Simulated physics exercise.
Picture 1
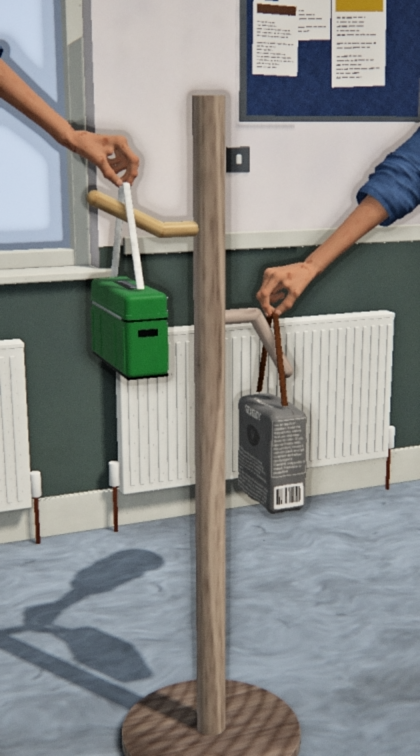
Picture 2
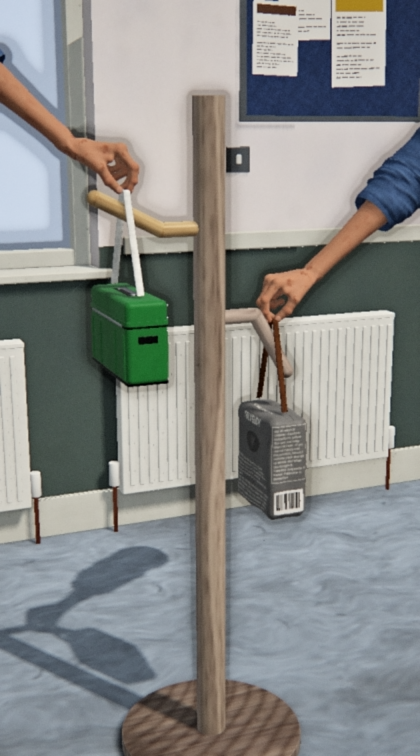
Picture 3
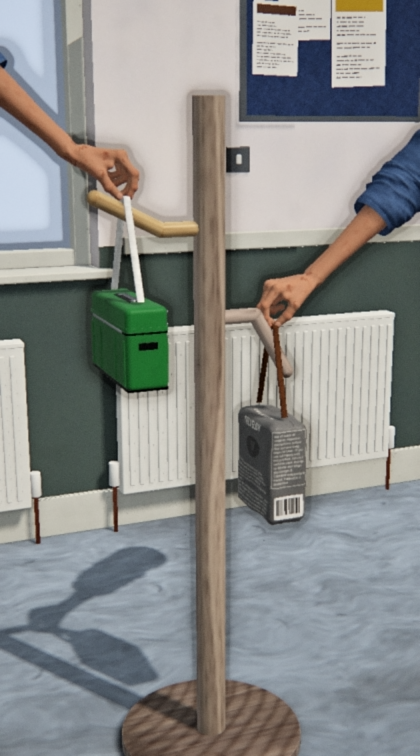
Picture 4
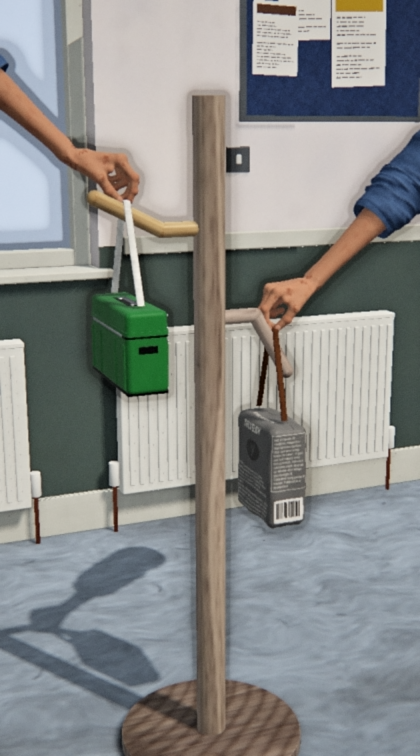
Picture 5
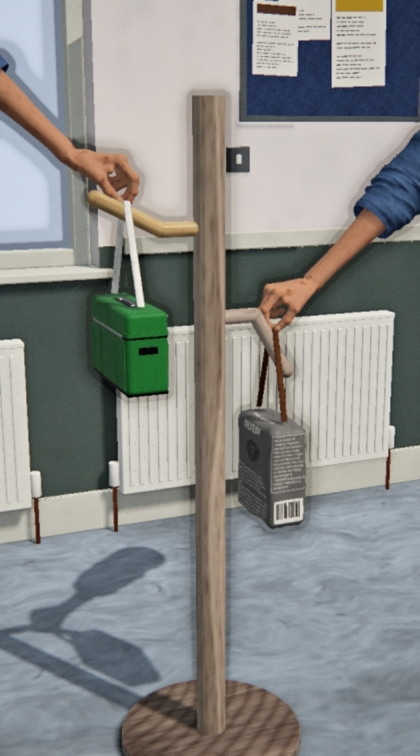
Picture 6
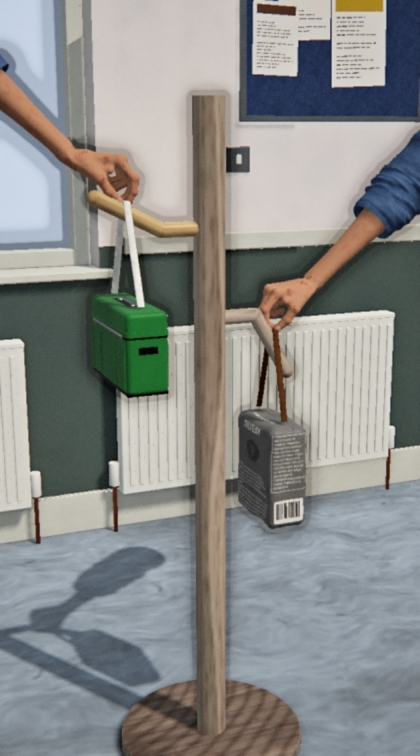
A green case and a grey sack, each held by its strap in someone's hand, were lowered slightly beside two pegs on a wooden post, then both stayed still with the hands on them.
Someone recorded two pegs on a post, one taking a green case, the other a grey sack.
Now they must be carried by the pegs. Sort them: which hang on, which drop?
The green case hangs on, the grey sack drops.
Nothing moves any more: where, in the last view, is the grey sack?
You'll find its middle at pixel (227, 719).
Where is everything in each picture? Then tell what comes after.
In the first picture, green case (128, 325); grey sack (271, 452); left peg tip (95, 198); right peg tip (286, 371).
In the second picture, green case (128, 332); grey sack (271, 458).
In the third picture, green case (128, 337); grey sack (271, 463).
In the fourth picture, green case (128, 341); grey sack (271, 466).
In the fifth picture, green case (128, 342); grey sack (271, 467).
In the sixth picture, green case (128, 342); grey sack (271, 467); left peg tip (95, 198), pointing up; right peg tip (286, 371), sloping steeply down.
Then, 0.36 s on from there, green case still up near (132, 347); grey sack on the floor near (269, 647).
Then, 0.64 s on from there, green case still up near (143, 348); grey sack on the floor near (214, 707).
In the end, green case still up near (149, 351); grey sack on the floor near (227, 718). The green case holds on and the grey sack comes down.
